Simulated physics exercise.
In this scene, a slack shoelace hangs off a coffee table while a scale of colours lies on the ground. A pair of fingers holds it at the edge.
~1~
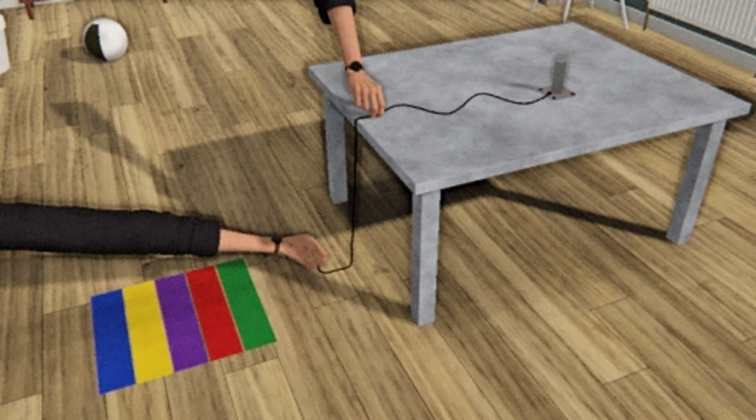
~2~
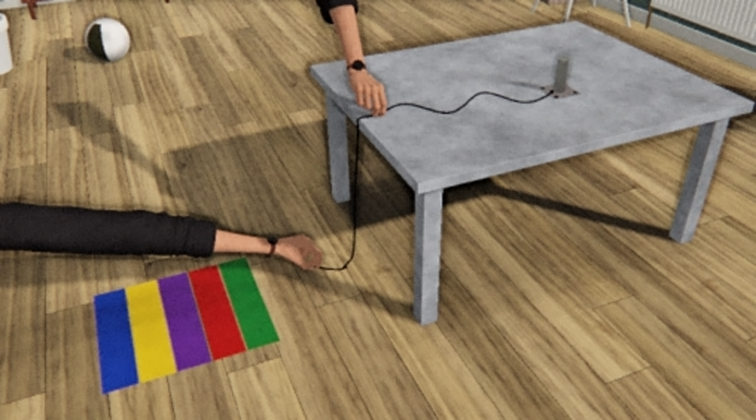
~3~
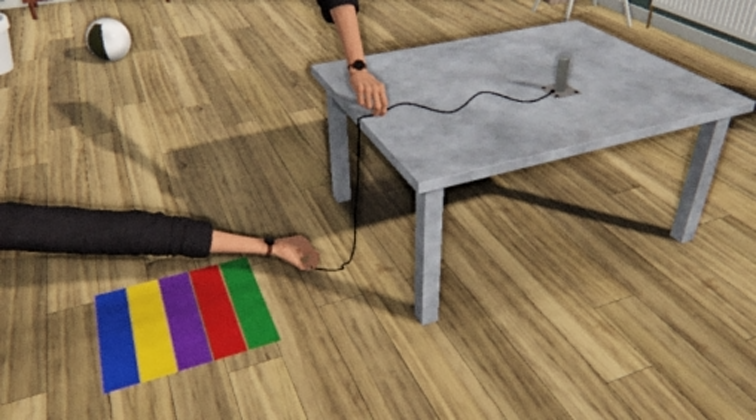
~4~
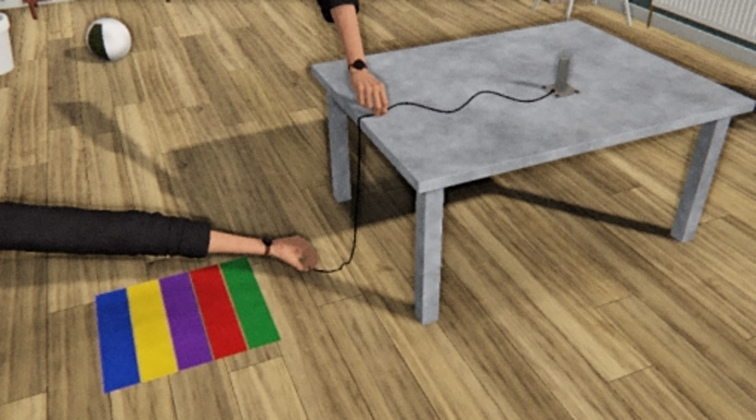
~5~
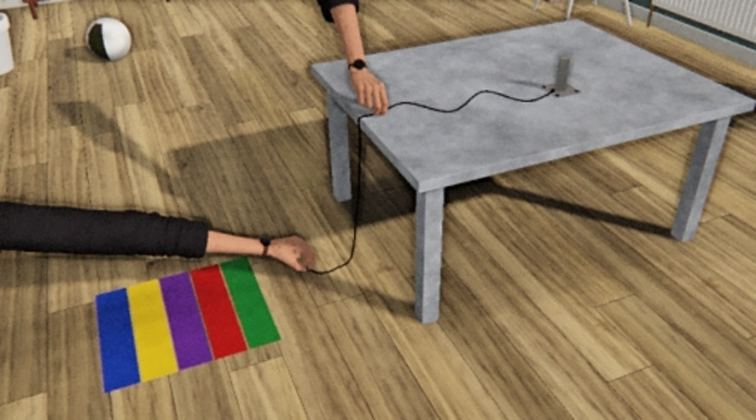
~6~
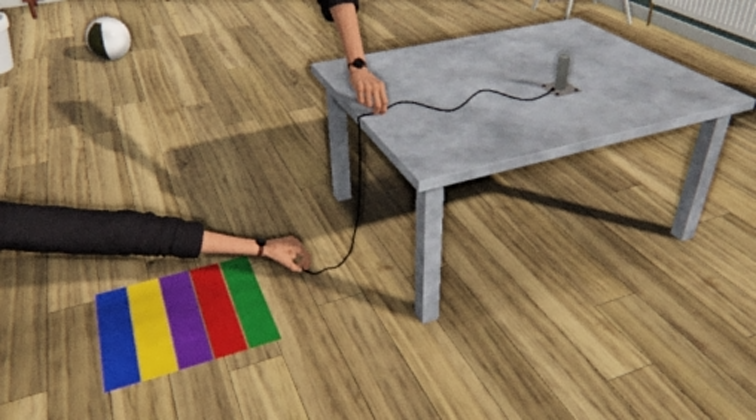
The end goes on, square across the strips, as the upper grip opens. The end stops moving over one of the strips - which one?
The yellow strip.
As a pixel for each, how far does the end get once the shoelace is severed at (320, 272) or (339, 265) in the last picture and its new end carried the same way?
(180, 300) and (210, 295).
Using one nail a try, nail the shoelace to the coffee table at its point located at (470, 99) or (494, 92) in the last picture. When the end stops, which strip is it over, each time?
Try 1: Purple; try 2: Purple.
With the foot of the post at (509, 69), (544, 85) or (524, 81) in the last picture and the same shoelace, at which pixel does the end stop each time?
Close to (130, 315), (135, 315) and (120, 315) in that order.
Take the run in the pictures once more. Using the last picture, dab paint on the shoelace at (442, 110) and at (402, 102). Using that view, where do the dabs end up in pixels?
At (408, 113) for the first, at (364, 123) for the second.
Soon after, end near (219, 291); over red.
After that, end near (176, 303); over purple.
At the stop, end near (150, 310); over yellow. The end stops over the yellow strip.
